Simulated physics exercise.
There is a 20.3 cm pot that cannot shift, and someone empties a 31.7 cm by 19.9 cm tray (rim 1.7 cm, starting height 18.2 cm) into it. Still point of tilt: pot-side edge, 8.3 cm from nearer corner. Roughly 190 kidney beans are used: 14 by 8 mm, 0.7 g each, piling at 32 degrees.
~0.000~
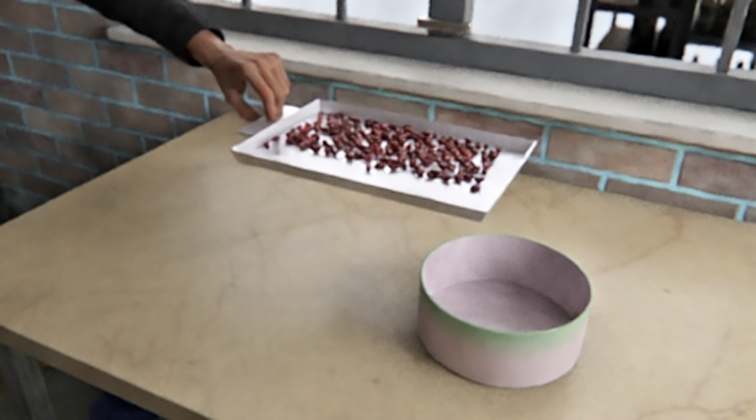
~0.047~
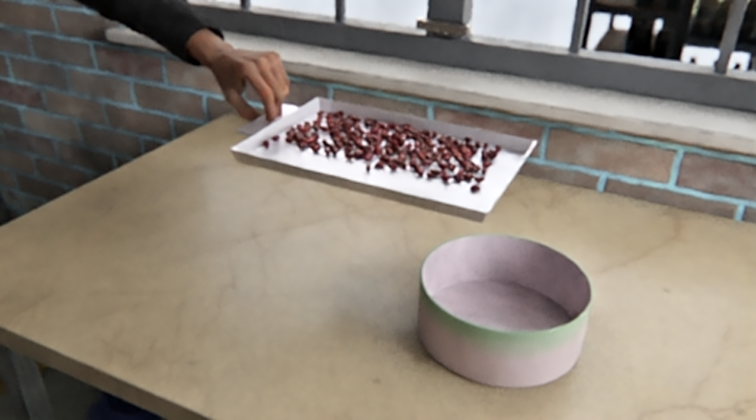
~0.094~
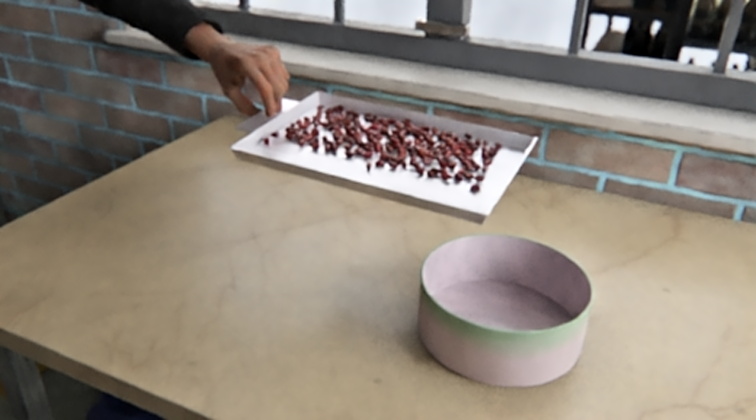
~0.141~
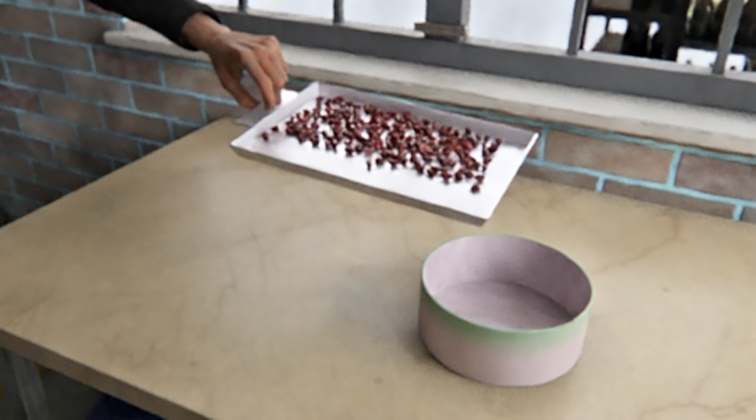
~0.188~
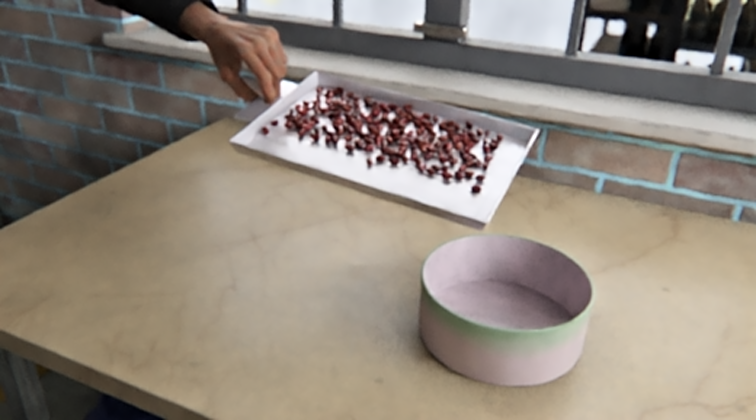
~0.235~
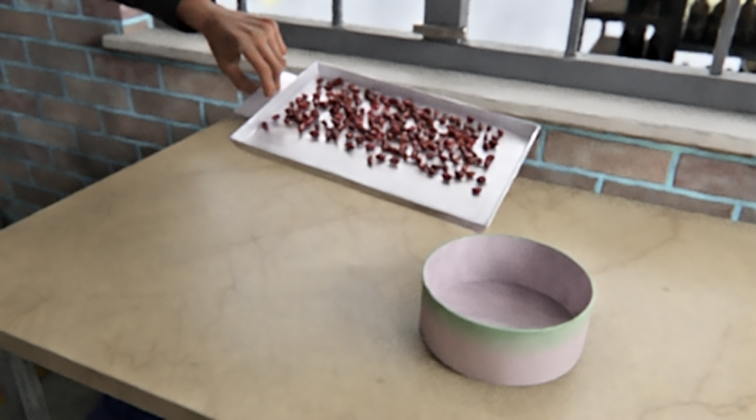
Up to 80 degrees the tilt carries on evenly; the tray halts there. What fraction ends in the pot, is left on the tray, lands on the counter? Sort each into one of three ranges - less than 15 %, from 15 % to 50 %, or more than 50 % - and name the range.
Ranges: Pot: More than 50 %; left on the tray: Less than 15 %; counter: From 15 % to 50 %.
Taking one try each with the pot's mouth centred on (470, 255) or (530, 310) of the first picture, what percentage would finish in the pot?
In order, about 60 and about 60 per cent.
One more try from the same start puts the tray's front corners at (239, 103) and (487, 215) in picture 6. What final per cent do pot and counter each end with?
Per cent by place - pot 80, counter 15.
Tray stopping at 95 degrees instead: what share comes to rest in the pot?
70 per cent.
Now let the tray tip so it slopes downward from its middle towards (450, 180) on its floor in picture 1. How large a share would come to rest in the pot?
Estimate: Near 90 per cent.
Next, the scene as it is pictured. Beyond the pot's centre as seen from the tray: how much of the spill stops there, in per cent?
About 20 %.
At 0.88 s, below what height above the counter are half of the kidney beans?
Roughly 14 centimetres, more or less.
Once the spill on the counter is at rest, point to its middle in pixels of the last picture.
The spill is centred close to (409, 370).
Then, at 0.62 s, tilt 46 degrees; the tray holds 100 %, the pot 0 %.
Then, at 0.88 s, tilt 67 degrees; the tray holds 55 %, the pot 20 %.
Then, at 1.24 s, tilt 80 degrees; the tray holds 10 %, the pot 55 %.
At rest (2.3 s), pot 65 %, tray 5 %, counter 30 %.
